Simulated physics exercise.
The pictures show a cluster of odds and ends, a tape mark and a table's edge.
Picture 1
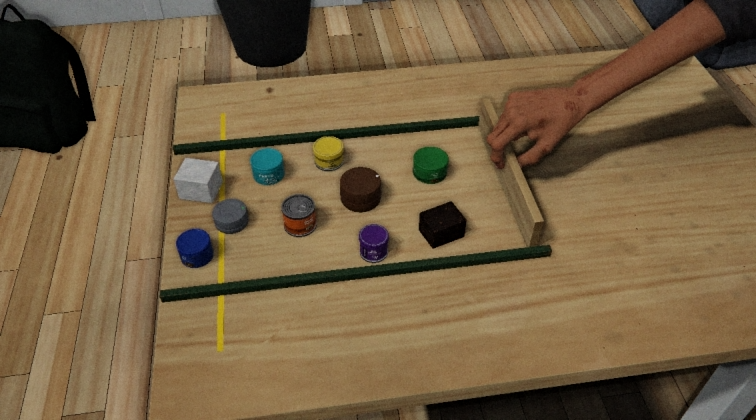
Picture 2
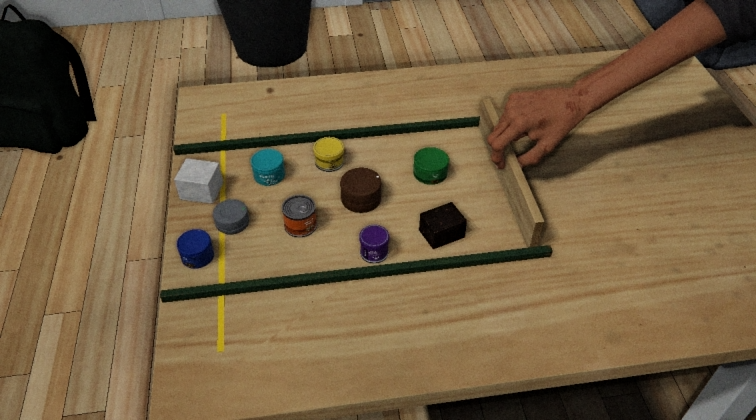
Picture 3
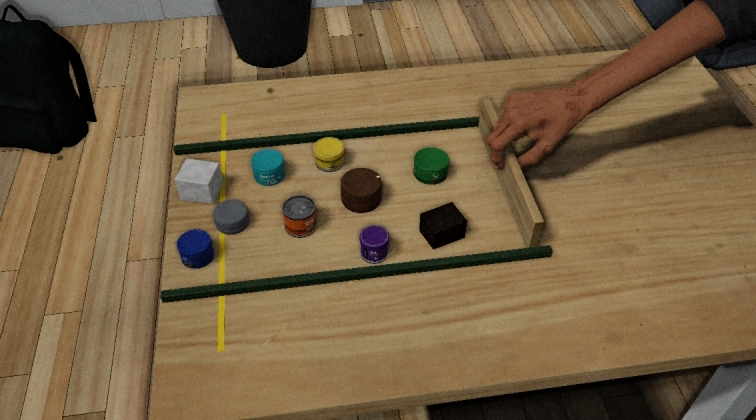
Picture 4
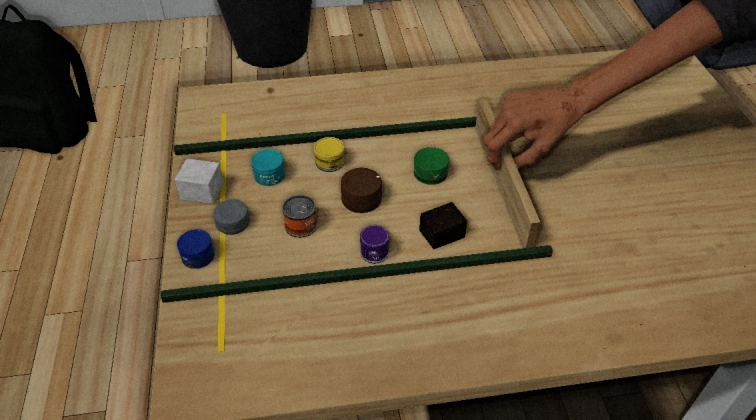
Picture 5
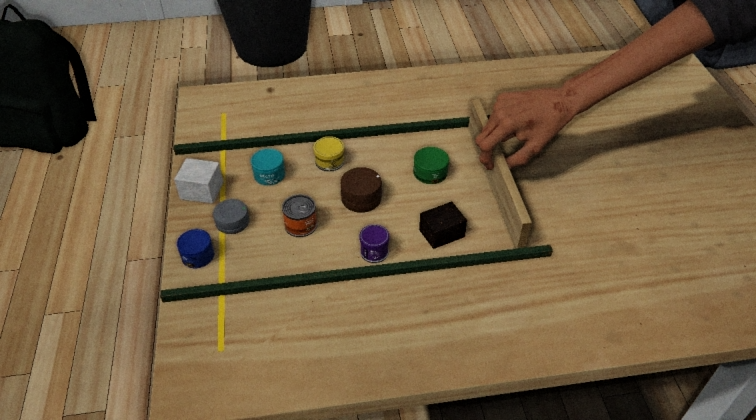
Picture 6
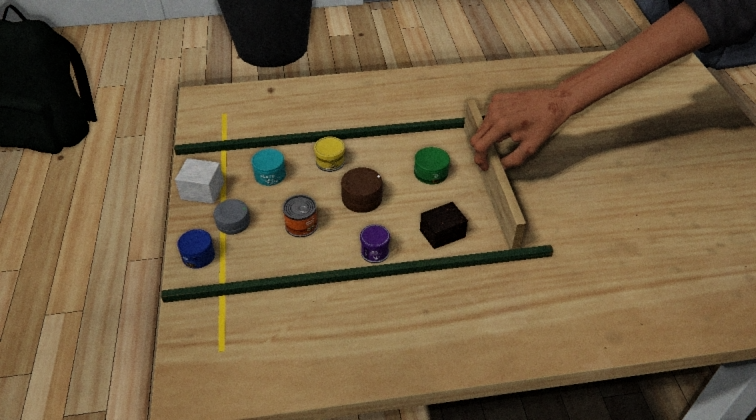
On a wooden table, a hand held a board upright beside scattered tubs, lids and blocks between two green rails, then slid it slightly left while the objects stayed where they were.
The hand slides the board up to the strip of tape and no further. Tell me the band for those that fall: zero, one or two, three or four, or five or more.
Outcome: The number that fall off is one or two.
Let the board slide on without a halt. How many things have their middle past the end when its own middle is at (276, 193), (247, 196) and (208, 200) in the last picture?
In that order 0, 0 and 5.
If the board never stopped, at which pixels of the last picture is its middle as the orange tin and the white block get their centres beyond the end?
Near (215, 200) and (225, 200).
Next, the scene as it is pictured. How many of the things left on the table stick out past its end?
That would be 4.
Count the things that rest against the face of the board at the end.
The number is 5.
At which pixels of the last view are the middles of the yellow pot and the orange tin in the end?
Near (208, 155) and (173, 229).
Soon after, none off yet; blue tub at rest near (197, 249); white block at rest near (200, 181); grey lid at rest near (232, 217).
In the end, the number that fall off is one or two; gone, grey lid.
